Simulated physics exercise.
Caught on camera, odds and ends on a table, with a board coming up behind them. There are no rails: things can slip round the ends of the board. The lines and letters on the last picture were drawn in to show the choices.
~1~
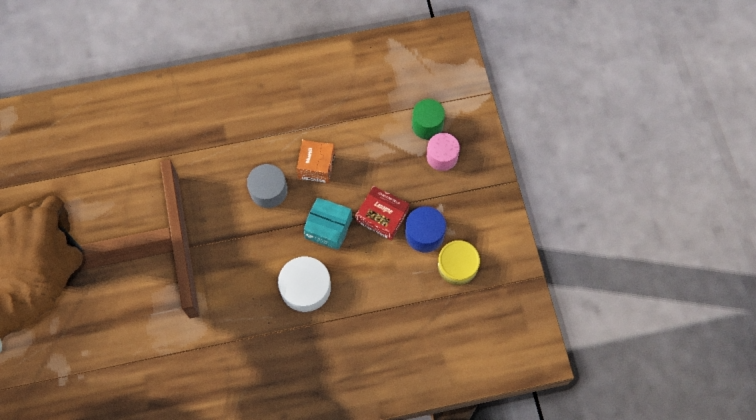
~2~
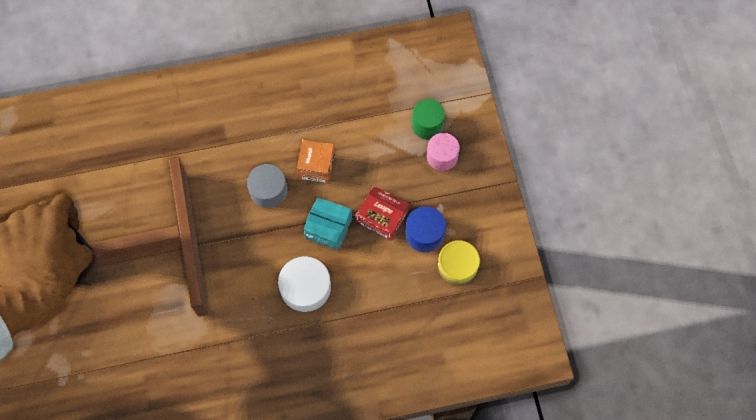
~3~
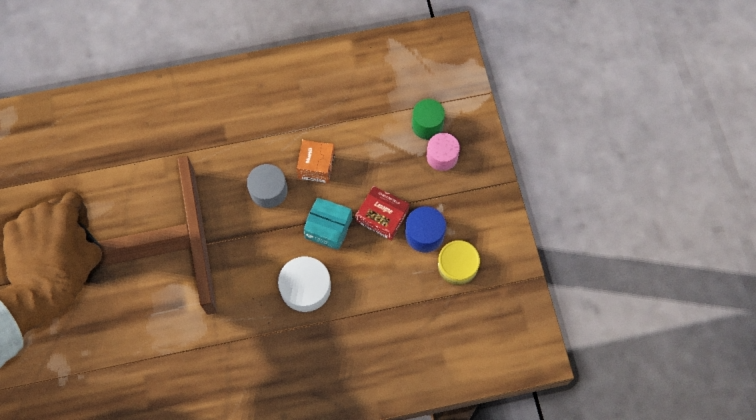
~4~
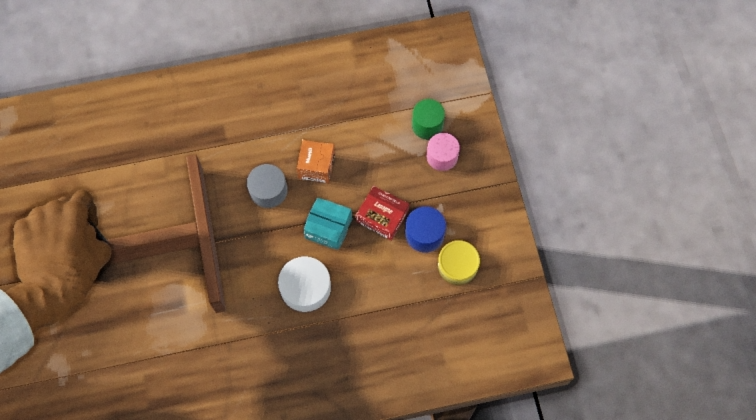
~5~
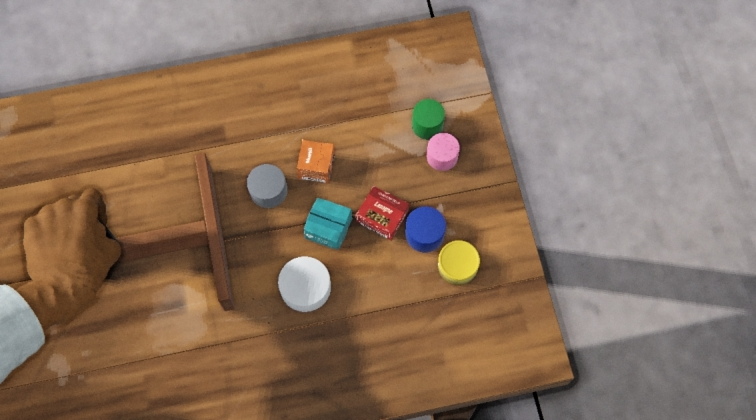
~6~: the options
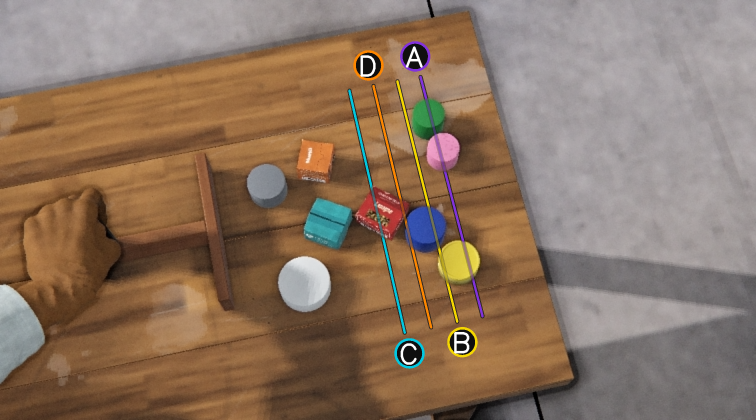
Gloved hand sliding a wooden board on a handle rightward across a table toward a still cluster of colourful pots and packets.
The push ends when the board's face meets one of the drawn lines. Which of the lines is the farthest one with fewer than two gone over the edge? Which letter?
No second one falls up to A.
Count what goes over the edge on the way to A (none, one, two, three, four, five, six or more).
The count is none.
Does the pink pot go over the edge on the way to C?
By then, no.
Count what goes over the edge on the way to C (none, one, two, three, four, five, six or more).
By then, none.
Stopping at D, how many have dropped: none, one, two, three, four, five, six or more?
The count is none.
On the copy, A at (450, 191); B at (426, 196); C at (376, 206); D at (401, 201).
On A. First, board (297, 207); white tin (343, 276); orange packet (337, 155).
Then, board (382, 190); yellow tub (473, 263); red packet (444, 187).
Finally, board (447, 177); red packet (506, 173); yellow tub (531, 268); none fallen.
By contrast, B is within the limit but short; C is within the limit but short; D is within the limit but short.
